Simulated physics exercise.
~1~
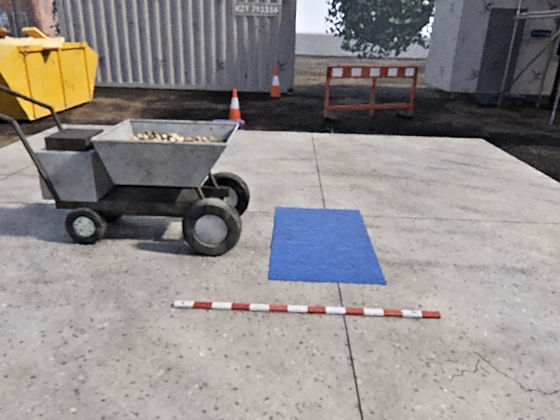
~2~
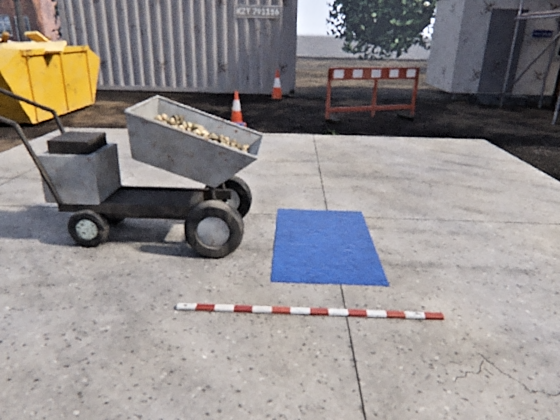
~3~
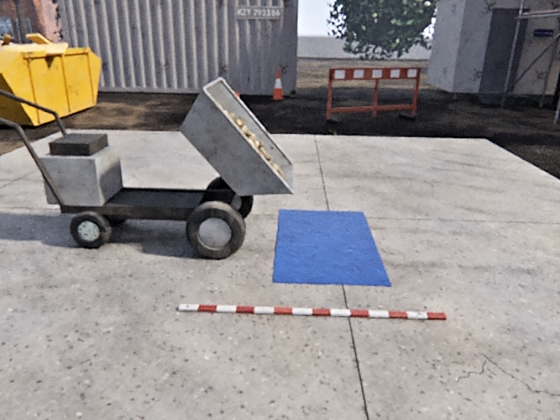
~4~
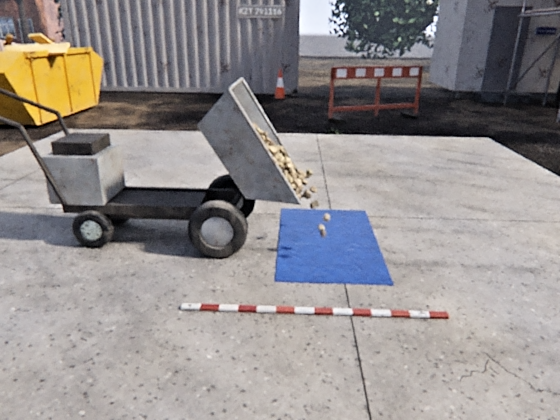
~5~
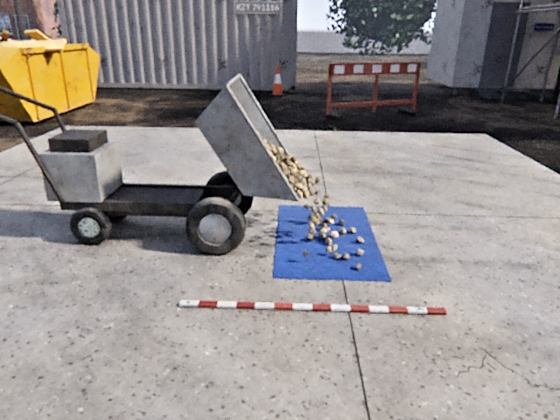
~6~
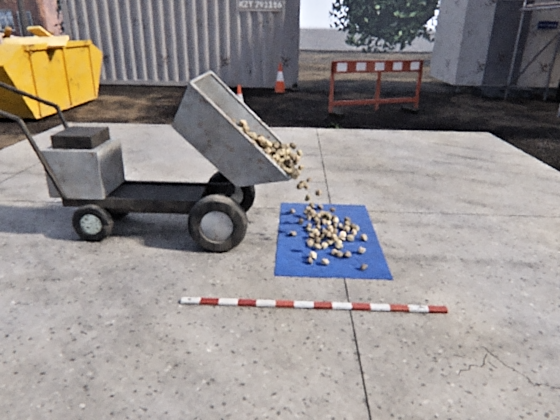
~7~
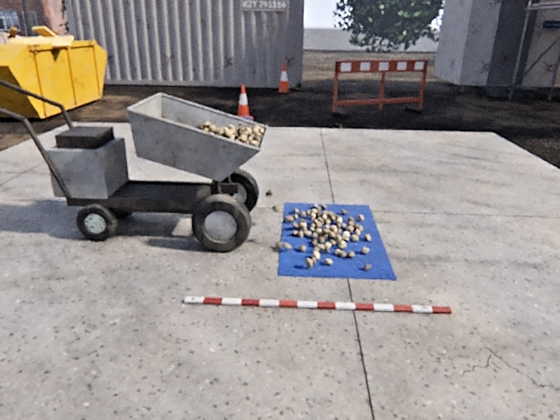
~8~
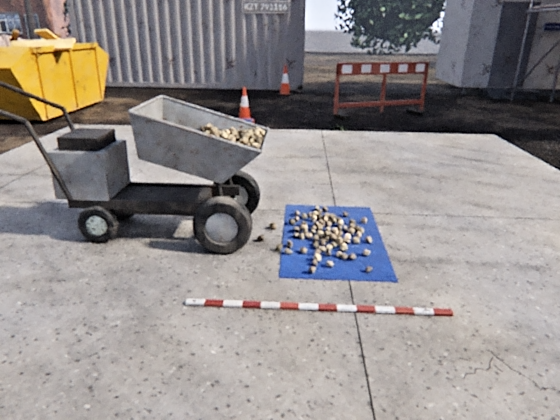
A small wheeled barrow tipped its grey tray steeply to the right, and after a moment pale stones tumbled onto a blue sheet on the concrete. The tray then swung partway back and stopped, still holding stones, with others scattered across the sheet.
